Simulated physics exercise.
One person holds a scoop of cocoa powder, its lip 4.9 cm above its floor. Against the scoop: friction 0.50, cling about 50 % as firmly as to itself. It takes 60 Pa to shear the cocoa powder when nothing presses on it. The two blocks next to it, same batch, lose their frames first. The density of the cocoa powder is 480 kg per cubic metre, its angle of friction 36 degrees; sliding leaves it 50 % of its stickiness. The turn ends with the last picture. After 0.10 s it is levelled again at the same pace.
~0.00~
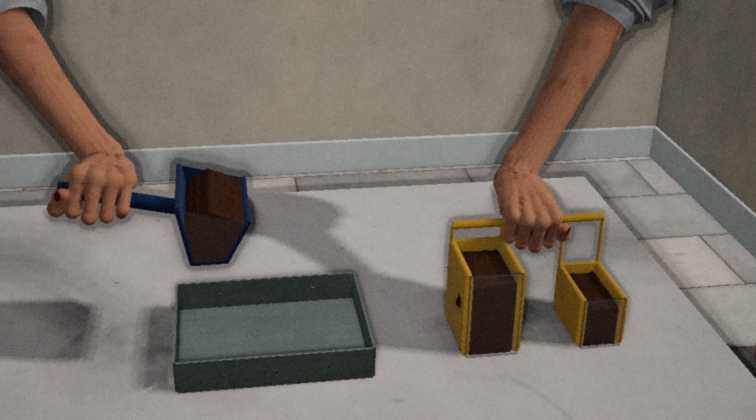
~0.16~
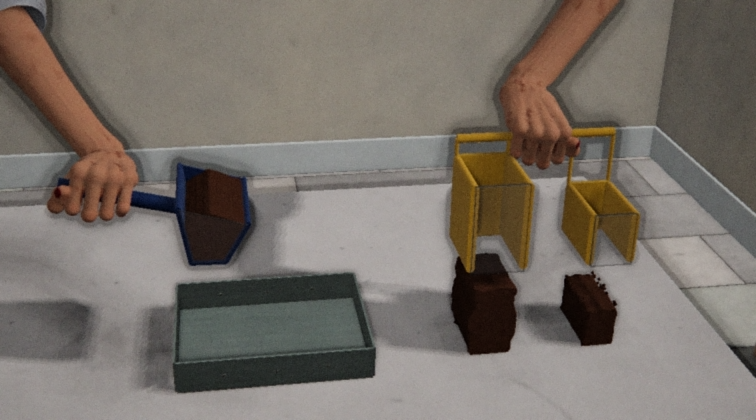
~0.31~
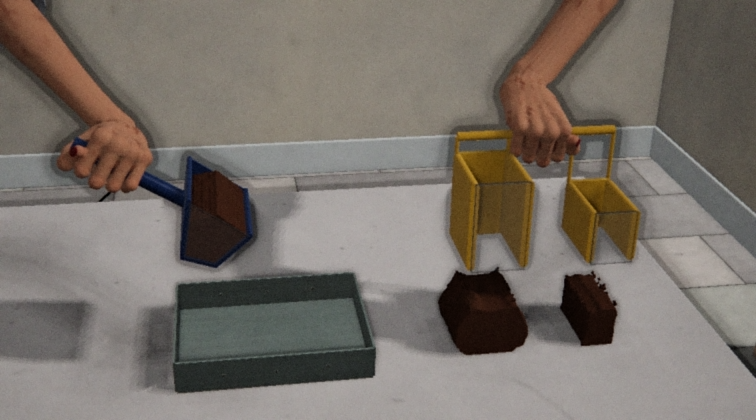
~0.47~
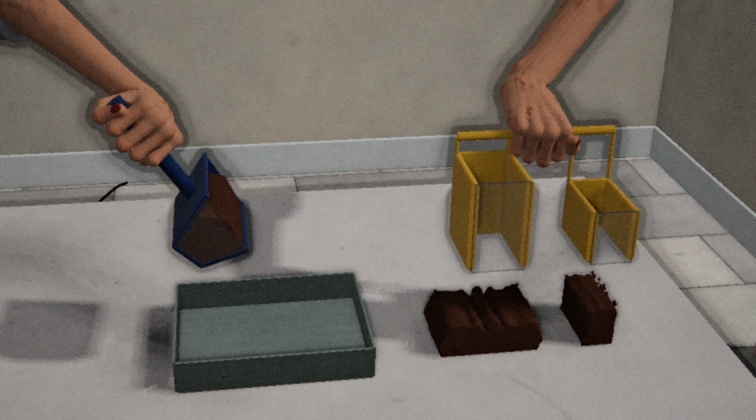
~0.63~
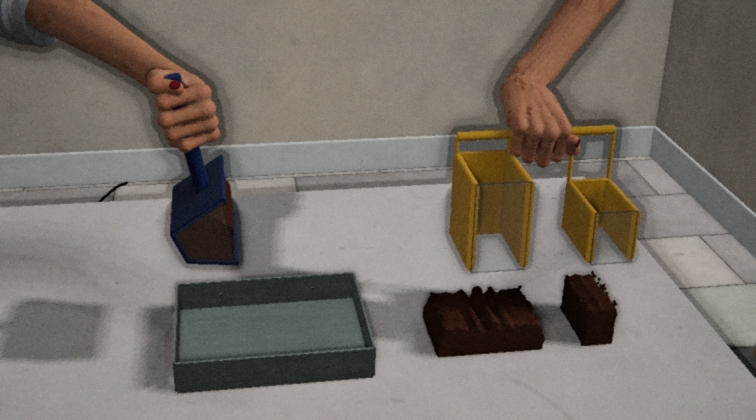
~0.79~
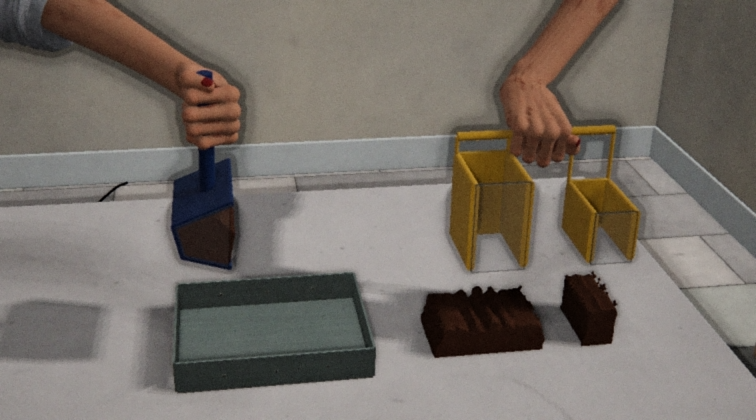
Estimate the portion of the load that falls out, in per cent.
The portion of the load that falls out is near 39 %.
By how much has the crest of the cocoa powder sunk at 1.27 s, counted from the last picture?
Roughly 2.0 cm.
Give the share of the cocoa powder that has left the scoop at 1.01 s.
About 1 %.
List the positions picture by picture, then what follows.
The first picture shows lip at (246, 222), tilt 0 degrees; highest point of the cocoa powder at (212, 214); test blocks 11 cm, 5.9 cm high (left to right).
The second picture shows lip at (246, 223), tilt 1 degrees; highest point of the cocoa powder at (208, 214); test blocks 10 cm, 5.9 cm high (left to right).
The third picture shows lip at (248, 234), tilt 20 degrees; highest point of the cocoa powder at (213, 216); test blocks 7.6 cm, 5.9 cm high (left to right).
The fourth picture shows lip at (245, 249), tilt 43 degrees; highest point of the cocoa powder at (201, 216); test blocks 5.0 cm, 5.9 cm high (left to right).
The fifth picture shows lip at (236, 261), tilt 67 degrees; highest point of the cocoa powder at (208, 216); test blocks 4.8 cm, 5.9 cm high (left to right).
The sixth picture shows lip at (230, 265), tilt 79 degrees; highest point of the cocoa powder at (214, 217); test blocks 4.8 cm, 5.9 cm high (left to right).
By 1.01 s, the scoop is at 72 degrees and 1 % has left it.
By 1.27 s, the scoop is at 34 degrees and 39 % has left it.
By 1.52 s, the scoop is at 1 degrees and 39 % has left it.
By 1.78 s, the scoop is at 0 degrees and 39 % has left it.
By 1.88 s, at the end, the scoop is at 0 degrees and 39 % has left it.
